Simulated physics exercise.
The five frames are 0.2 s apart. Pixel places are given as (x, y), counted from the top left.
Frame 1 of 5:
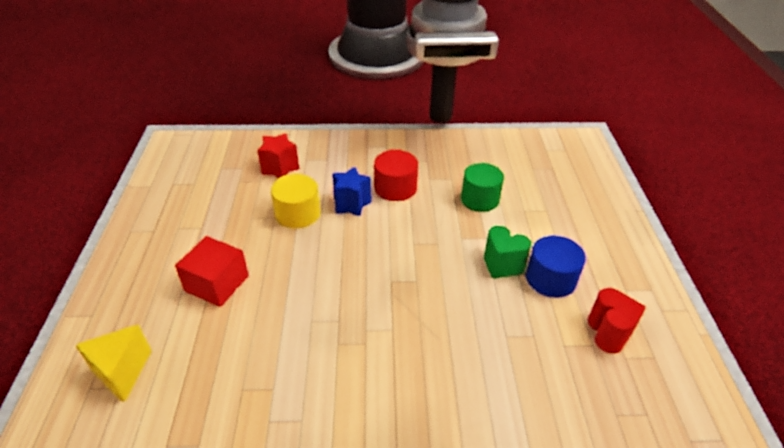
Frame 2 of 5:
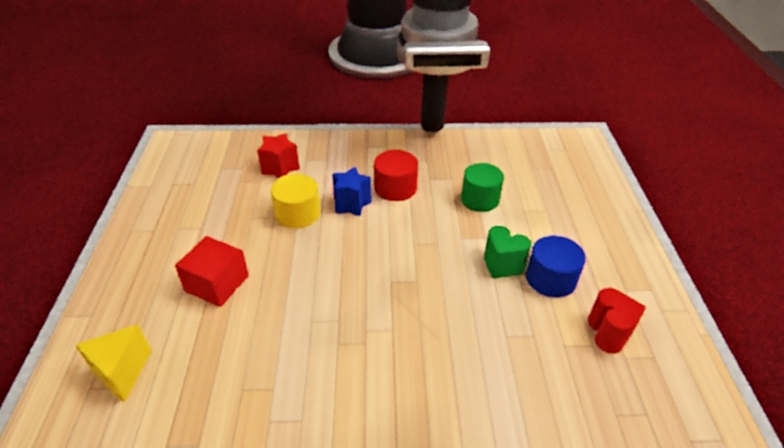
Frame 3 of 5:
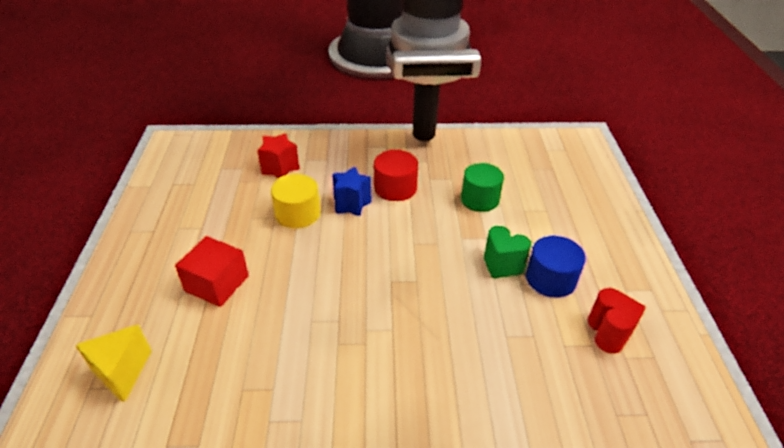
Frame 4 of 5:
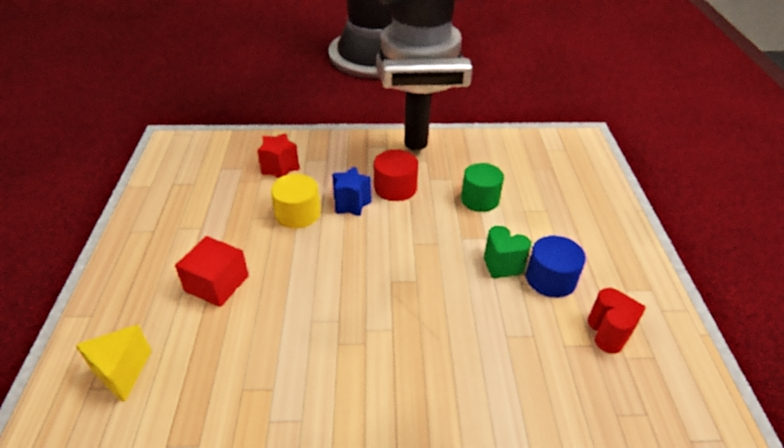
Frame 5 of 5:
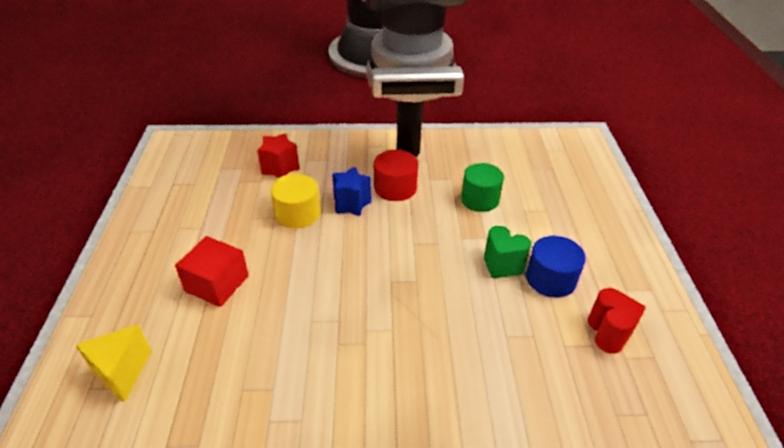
On a wooden board, a robot arm's dark peg moves left and nearer, up behind the red cylinder, the coloured blocks staying still.
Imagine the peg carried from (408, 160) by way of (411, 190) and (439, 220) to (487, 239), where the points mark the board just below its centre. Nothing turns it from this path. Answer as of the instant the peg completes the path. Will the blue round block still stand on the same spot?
Yes.
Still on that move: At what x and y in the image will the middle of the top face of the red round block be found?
Expect it around (387, 189).
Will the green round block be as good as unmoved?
Yes, that is how it ends up.
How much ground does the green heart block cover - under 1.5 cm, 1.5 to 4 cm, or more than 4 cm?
It shifts by less than 1.5 cm.
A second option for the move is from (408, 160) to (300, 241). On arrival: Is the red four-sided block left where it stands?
In short: Yes.
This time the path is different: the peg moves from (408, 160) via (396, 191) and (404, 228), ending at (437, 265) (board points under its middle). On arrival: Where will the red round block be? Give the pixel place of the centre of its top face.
In the picture, it is at (376, 225).
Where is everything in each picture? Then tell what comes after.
The first picture shows lower end of the peg at (441, 117), tops of blocks, blue star at (350, 178), red round block at (396, 162), green round block at (484, 174), green heart block at (508, 239), blue round block at (560, 252).
The second picture shows peg at (432, 126), blocks as before.
The third picture shows peg at (424, 135), blocks as before.
The fourth picture shows peg at (416, 143), blocks as before.
The fifth picture shows peg at (408, 152), blue star at (350, 178), red round block at (396, 162), green round block at (484, 174), green heart block at (508, 239), blue round block at (560, 252).
On the path given first. One third of the way, peg at (411, 182); blue star at (345, 181), turned 20° clockwise; red round block at (389, 183).
Two thirds of the way, peg at (440, 212); blue star at (344, 181), turned 25° clockwise; red round block at (387, 189).
At the end, peg at (488, 231); blue star at (344, 181), turned 25° clockwise; red round block at (387, 189); green round block not moved; green heart block not moved; blue round block not moved.
